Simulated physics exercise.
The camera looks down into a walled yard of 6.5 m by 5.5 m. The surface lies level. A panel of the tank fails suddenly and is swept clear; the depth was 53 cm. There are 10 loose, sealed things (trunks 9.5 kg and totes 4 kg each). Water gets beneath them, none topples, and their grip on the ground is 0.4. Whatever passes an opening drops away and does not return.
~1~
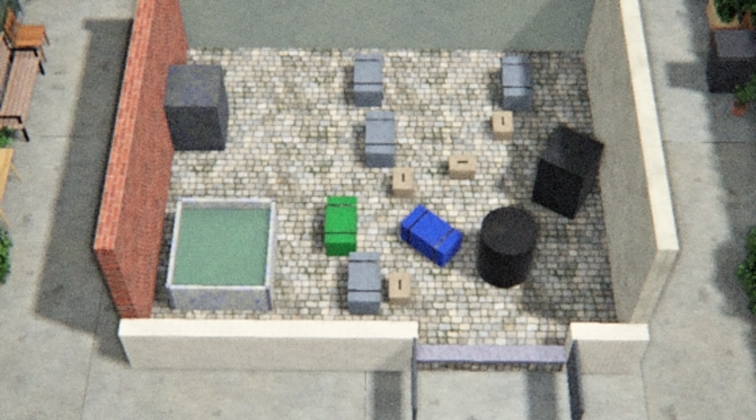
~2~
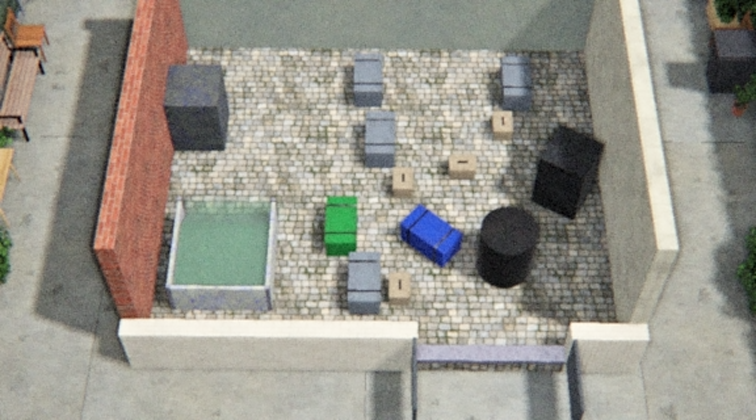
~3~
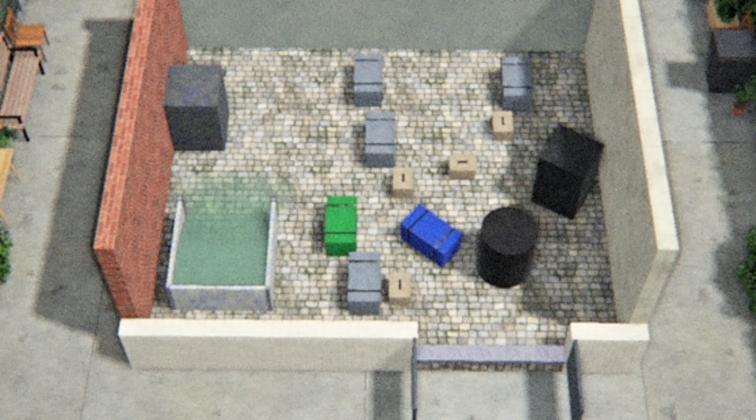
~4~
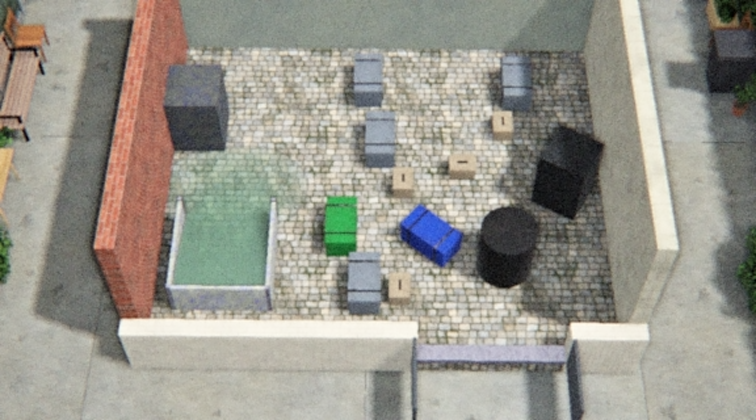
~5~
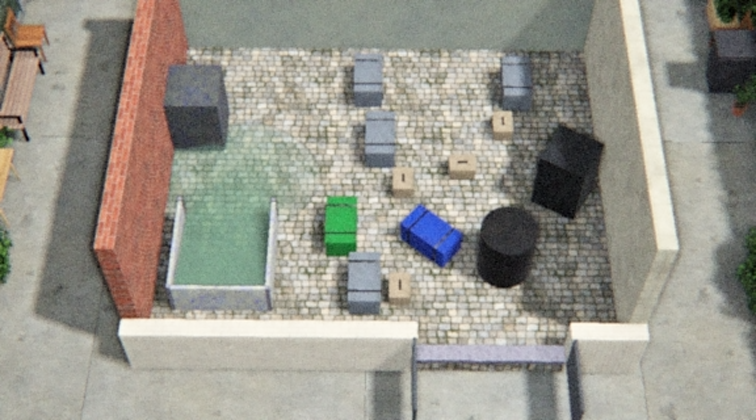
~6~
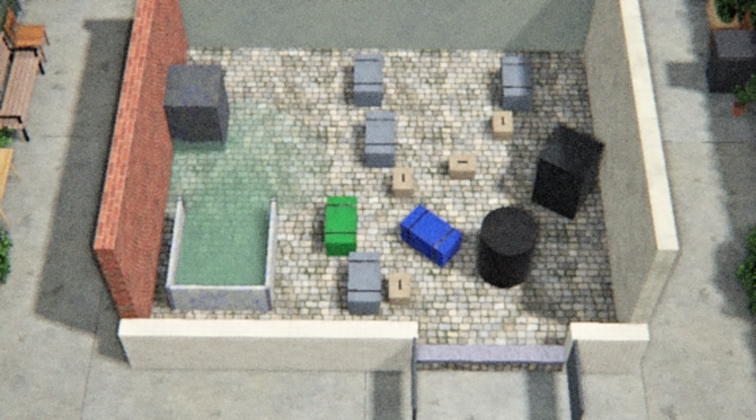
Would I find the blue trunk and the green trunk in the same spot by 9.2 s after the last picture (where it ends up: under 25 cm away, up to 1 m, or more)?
Blue trunk holds its place, green trunk stays put.
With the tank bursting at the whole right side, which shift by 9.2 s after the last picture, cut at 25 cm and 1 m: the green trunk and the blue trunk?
In that case the green trunk ends far away, the blue trunk gets carried off.
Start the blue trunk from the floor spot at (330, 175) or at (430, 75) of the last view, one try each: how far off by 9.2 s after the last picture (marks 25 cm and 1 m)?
In that order: It gets carried off; it ends far away.
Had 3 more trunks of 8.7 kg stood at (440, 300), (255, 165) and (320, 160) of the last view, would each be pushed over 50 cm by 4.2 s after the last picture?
In that order: Less, past it, past it.
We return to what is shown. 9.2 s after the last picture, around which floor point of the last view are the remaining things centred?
At about (440, 223).
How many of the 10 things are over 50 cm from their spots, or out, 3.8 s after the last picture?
I count 3.
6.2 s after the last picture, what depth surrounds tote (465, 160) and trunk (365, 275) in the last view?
Roughly 2 and 2 cm.
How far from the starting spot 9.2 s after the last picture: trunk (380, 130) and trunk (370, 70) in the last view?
In turn: 120 cm, 300 cm.
Then, 1.2 s after the last picture the blue trunk is near (432, 229), 0.0 m from its start, aground; the green trunk is near (341, 219), 0.0 m from its start, aground; 0 of 10 are out; 0 afloat.
Then, 3.8 s after the last picture the blue trunk is near (432, 229), 0.0 m from its start, aground; the green trunk is near (341, 219), 0.0 m from its start, aground; 0 of 10 are out; 1 afloat.
Then, 6.2 s after the last picture the blue trunk is near (432, 229), 0.0 m from its start, aground; the green trunk is near (341, 219), 0.0 m from its start, aground; 0 of 10 are out; 3 afloat.
Then, 9.2 s after the last picture the blue trunk is near (427, 234), 0.1 m from its start, aground; the green trunk is near (341, 219), 0.0 m from its start, aground; 0 of 10 are out; 6 afloat.
